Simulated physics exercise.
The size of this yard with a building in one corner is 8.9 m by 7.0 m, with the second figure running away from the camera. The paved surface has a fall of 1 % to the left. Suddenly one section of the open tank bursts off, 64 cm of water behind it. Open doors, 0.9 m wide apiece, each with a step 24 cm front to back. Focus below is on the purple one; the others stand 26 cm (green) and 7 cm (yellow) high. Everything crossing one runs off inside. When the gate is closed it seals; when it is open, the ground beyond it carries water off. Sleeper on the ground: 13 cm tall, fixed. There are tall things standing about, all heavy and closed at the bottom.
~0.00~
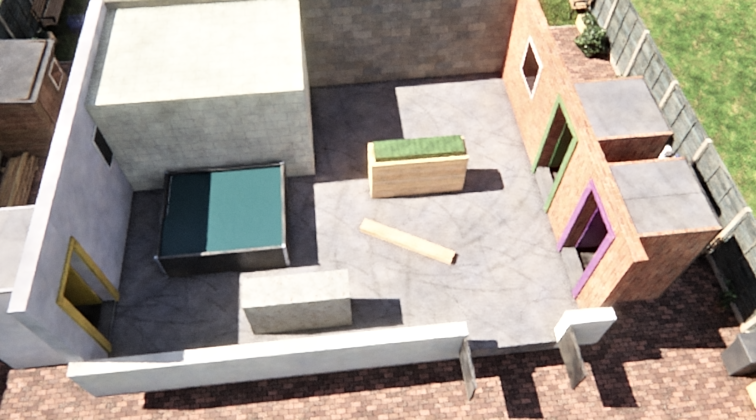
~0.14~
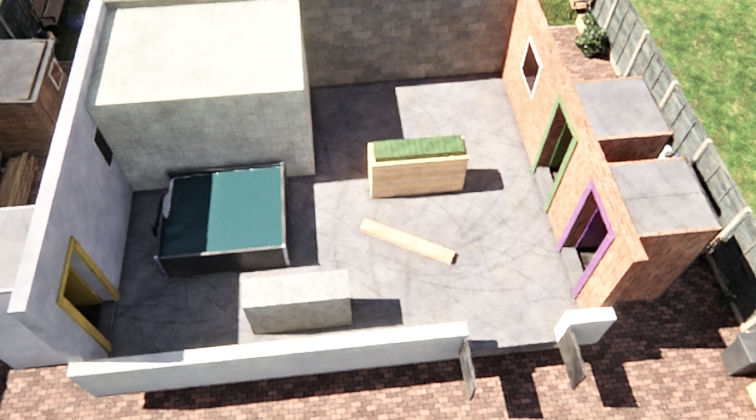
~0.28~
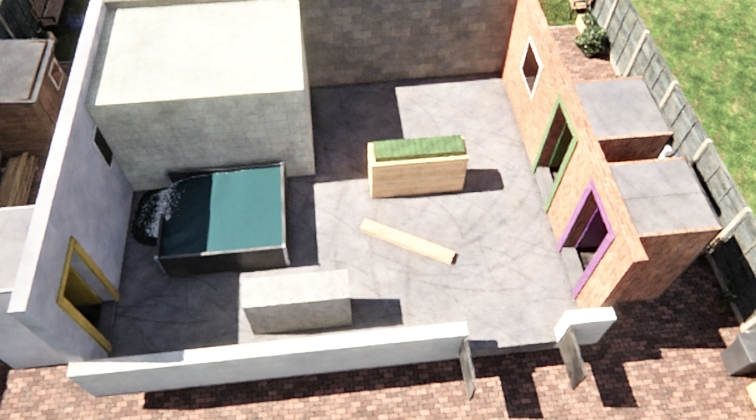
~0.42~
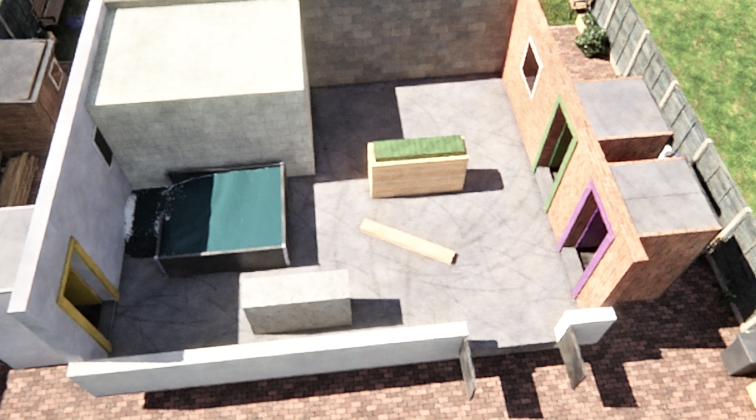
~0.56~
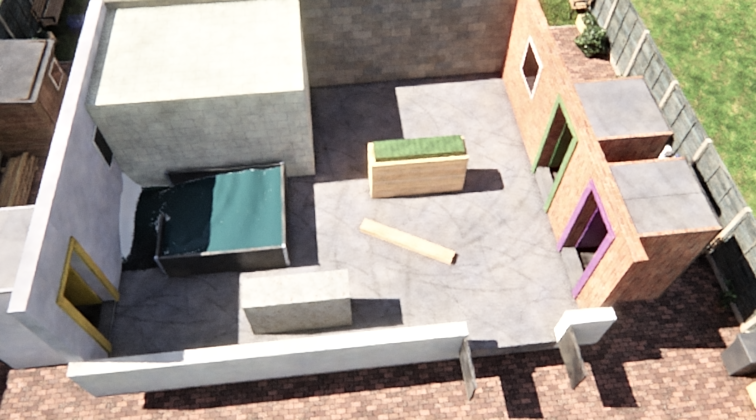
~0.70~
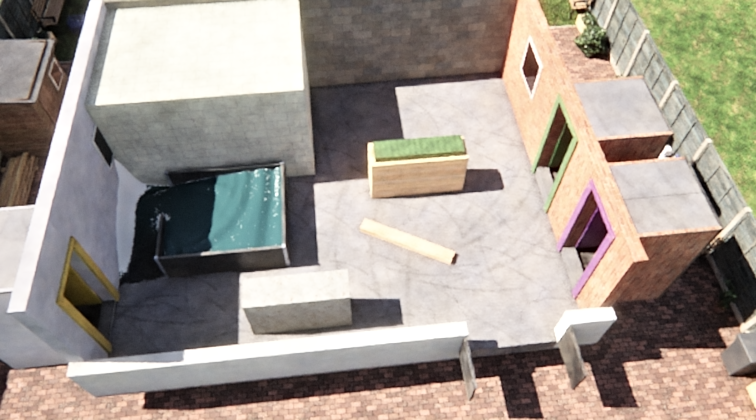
Water bursts from the left side of a dark, open tank of teal water, first as a small spill, then as a foaming patch spreading over the grey floor toward the left wall while the tank's surface turns rippled. The walled yard is seen from high above, with a pale block behind the tank. A yellow doorway stands left, green and purple ones right, and a grass-topped block and wooden beam stay still, as does the camera.
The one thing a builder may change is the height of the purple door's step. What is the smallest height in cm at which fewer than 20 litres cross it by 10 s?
About 6 cm.
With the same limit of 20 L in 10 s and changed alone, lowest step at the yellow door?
The yellow door needs around 20 cm.
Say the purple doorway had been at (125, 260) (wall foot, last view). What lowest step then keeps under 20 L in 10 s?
About 23 cm.
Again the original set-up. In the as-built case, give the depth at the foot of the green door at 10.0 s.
Roughly 3.5 cm deep.
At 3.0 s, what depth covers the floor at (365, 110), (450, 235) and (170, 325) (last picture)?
Approx. 0 / 0 / 6 cm.
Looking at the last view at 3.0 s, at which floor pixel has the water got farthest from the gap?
The farthest wet point is roughly at (425, 166) in the last view.
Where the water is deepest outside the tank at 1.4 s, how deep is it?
Around 62 centimetres.
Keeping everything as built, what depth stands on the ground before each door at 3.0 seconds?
Reading in centimetres: Purple = 0, green = 0, yellow = 10.
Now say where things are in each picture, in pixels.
The first frame shows the open tank at (224, 210) is whole and still, 64 cm deep; the purple door at (582, 246) is dry.
In the second frame, the front is at a hidden place, 0.3 m from the gap at (172, 206); 0.2 m2 of floor is wet, 64 cm left at the back.
In the third frame, the gap is at (173, 207), the front 0.8 m out at (137, 231); the back of the open tank holds 64 cm.
In the fourth frame, the gap is at (173, 208), the front 1.0 m out at (125, 249); the back of the open tank holds 64 cm.
In the fifth frame, water pours out at (173, 208) and has run 1.2 m, to (123, 267); about 15 cm deep outside, 64 cm at the back.
In the sixth frame, the gap is at (173, 208), the front 1.4 m out at (120, 283); the back of the open tank holds 60 cm; the purple door at (582, 246), 8.3 m from the gap, is still 8.1 m from the nearest water.
After 1.4 s water covers 10 % of the floor, deepest (62 cm) near (132, 206); it has not reached the purple door.
After 3.0 s water covers 20 % of the floor, deepest (40 cm) near (136, 374); it has not reached the purple door.
After 10.0 s water covers 75 % of the floor, deepest (18 cm) near (106, 377); 8 cm at the purple door, 0 litres in over its 19 cm step.
At the purple door as built, the water arrived by 5.5 s and peaked near 11 cm at 6.0 s.
With a step of 5 cm, 34 litres would have come in within the 10 s; with 8 cm, 5 litres. So under 20 litres takes about 6 cm.
